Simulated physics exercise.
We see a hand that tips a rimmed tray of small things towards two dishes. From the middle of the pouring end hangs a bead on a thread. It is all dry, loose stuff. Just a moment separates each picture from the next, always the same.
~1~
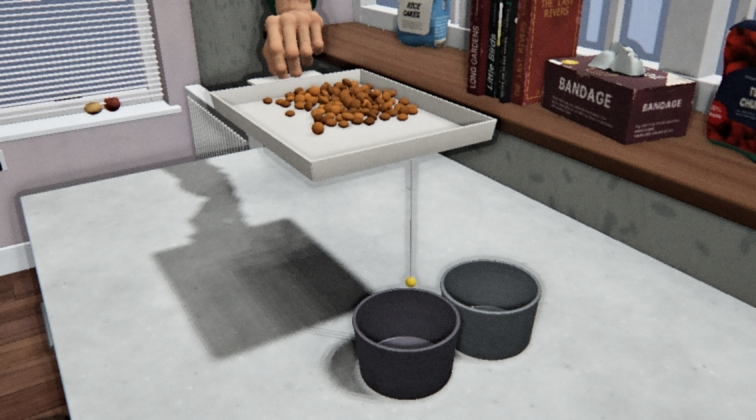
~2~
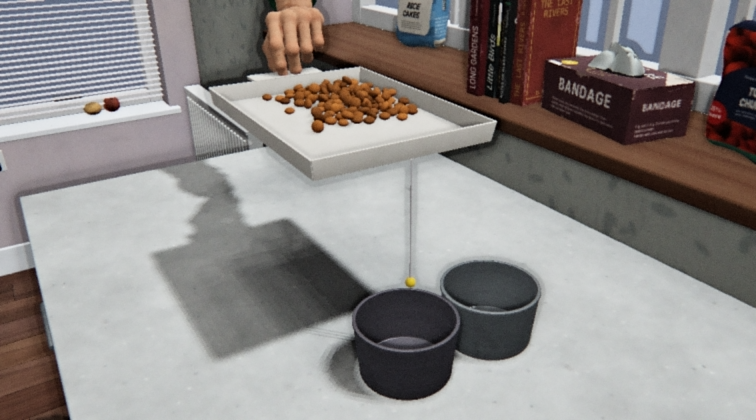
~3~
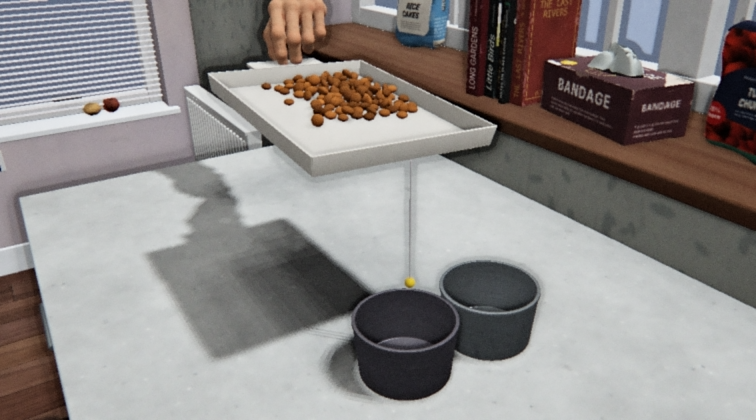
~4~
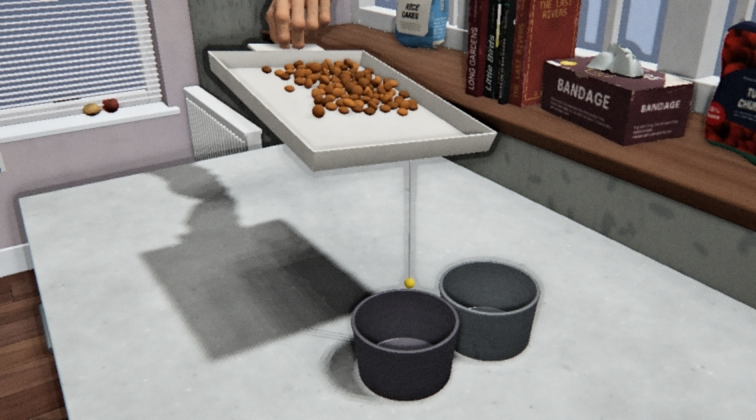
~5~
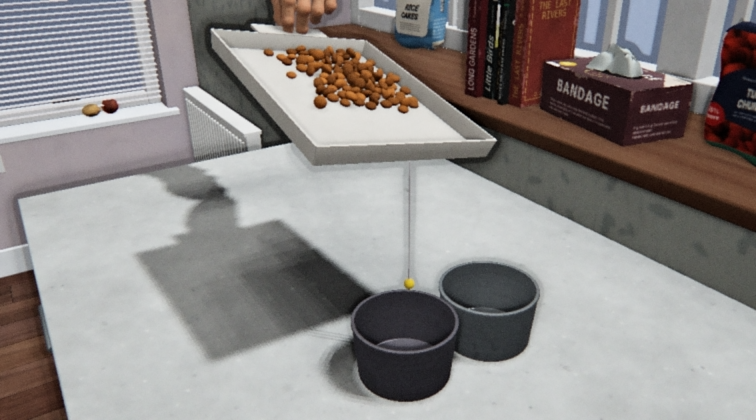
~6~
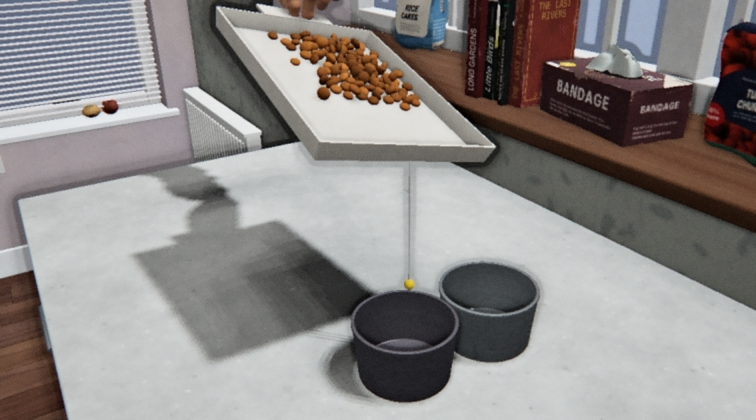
The clip opens with a hand at the far end of a level, rimmed tray of small brown pieces, above two dark dishes and a hanging yellow bead. The hand gradually raises that end, tipping the tray clearly toward its near right corner, while the pieces stay clustered on it.
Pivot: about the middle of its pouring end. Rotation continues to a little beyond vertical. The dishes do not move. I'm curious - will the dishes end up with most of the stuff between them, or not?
Yes, more than half of it.
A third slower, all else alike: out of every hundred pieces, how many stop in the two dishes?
Something like 80 percent, give or take.
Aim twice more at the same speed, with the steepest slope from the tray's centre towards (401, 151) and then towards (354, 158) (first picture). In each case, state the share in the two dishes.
In turn some 50 and 30 per cent.
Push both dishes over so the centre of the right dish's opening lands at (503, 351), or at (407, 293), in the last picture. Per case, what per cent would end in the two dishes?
0 and 0 %.
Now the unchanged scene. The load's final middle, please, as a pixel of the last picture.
Near pixel (486, 323).
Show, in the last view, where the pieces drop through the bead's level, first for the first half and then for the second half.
Half one: (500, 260), half two: (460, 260).
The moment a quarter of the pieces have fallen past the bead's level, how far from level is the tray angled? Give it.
Roughly 85 degrees.
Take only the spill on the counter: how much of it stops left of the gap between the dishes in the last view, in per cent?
Near 50 in a hundred.
Shortly afterwards, tray tipped steeply; all but a few on the tray; only a few in the air.
Next, tray tipped past a quarter turn; near a quarter on the tray; near two thirds in the right dish; a little outside both; a little in the air.
Some moments later, tray tipped past a quarter turn; the bulk in the right dish; near a quarter outside both.
In the end, tray tipped past a quarter turn; none at all in the left dish; the bulk in the right dish; near a quarter outside both.
